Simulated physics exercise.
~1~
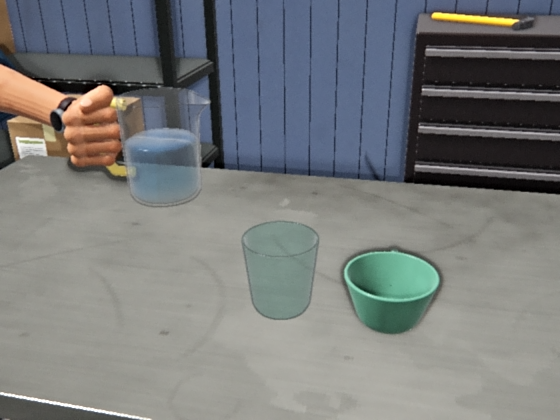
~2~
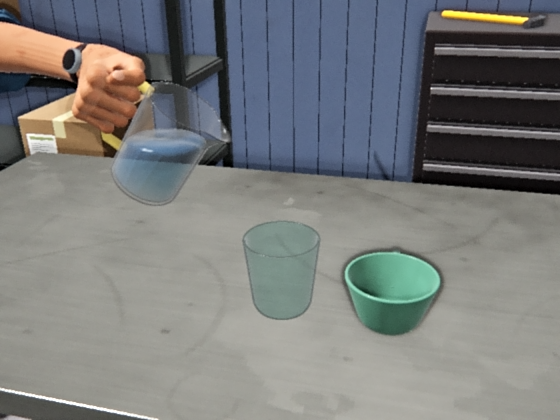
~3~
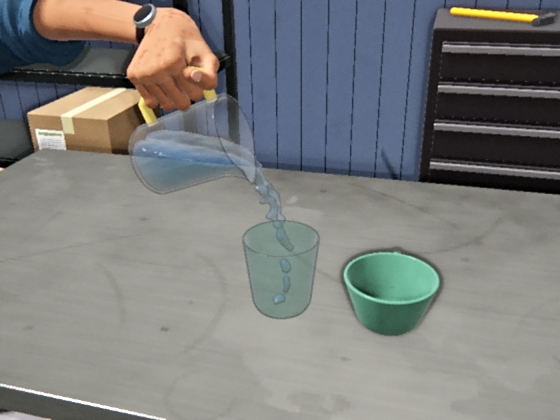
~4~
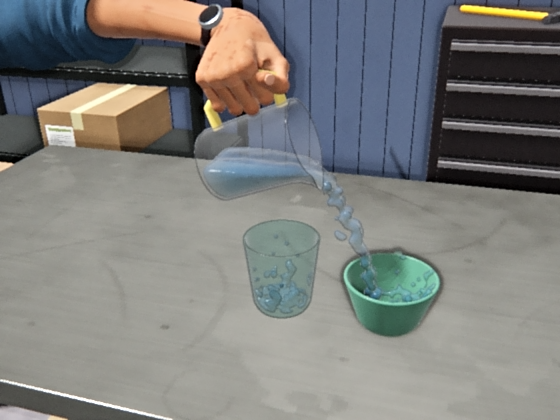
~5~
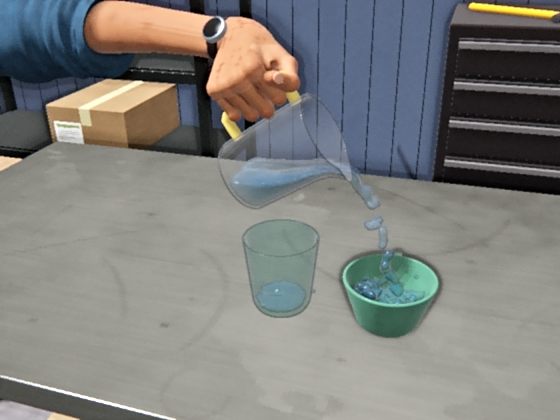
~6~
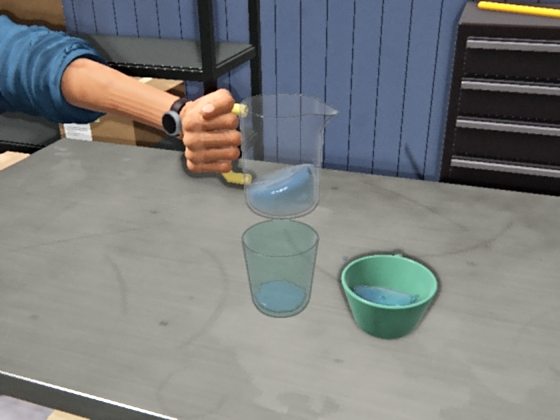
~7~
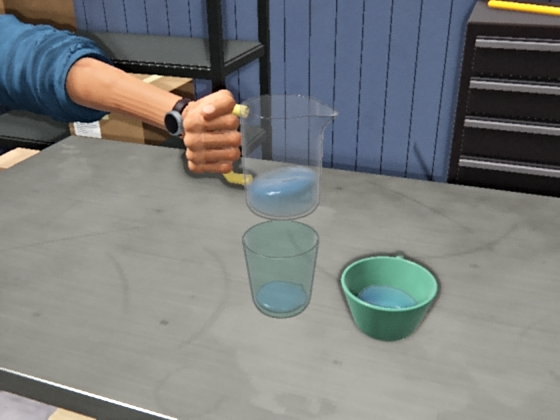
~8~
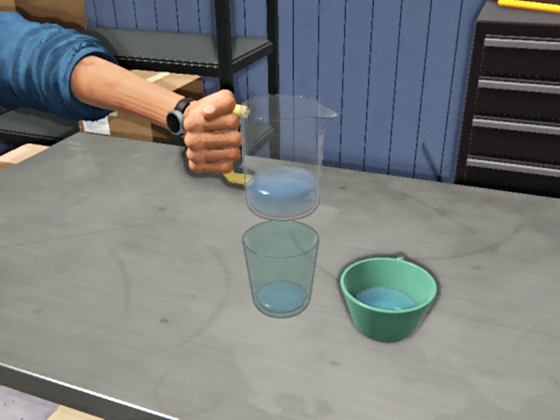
On a grey workshop table, a hand tilts a pitcher, pouring water into a tumbler then a green cup, before levelling it.
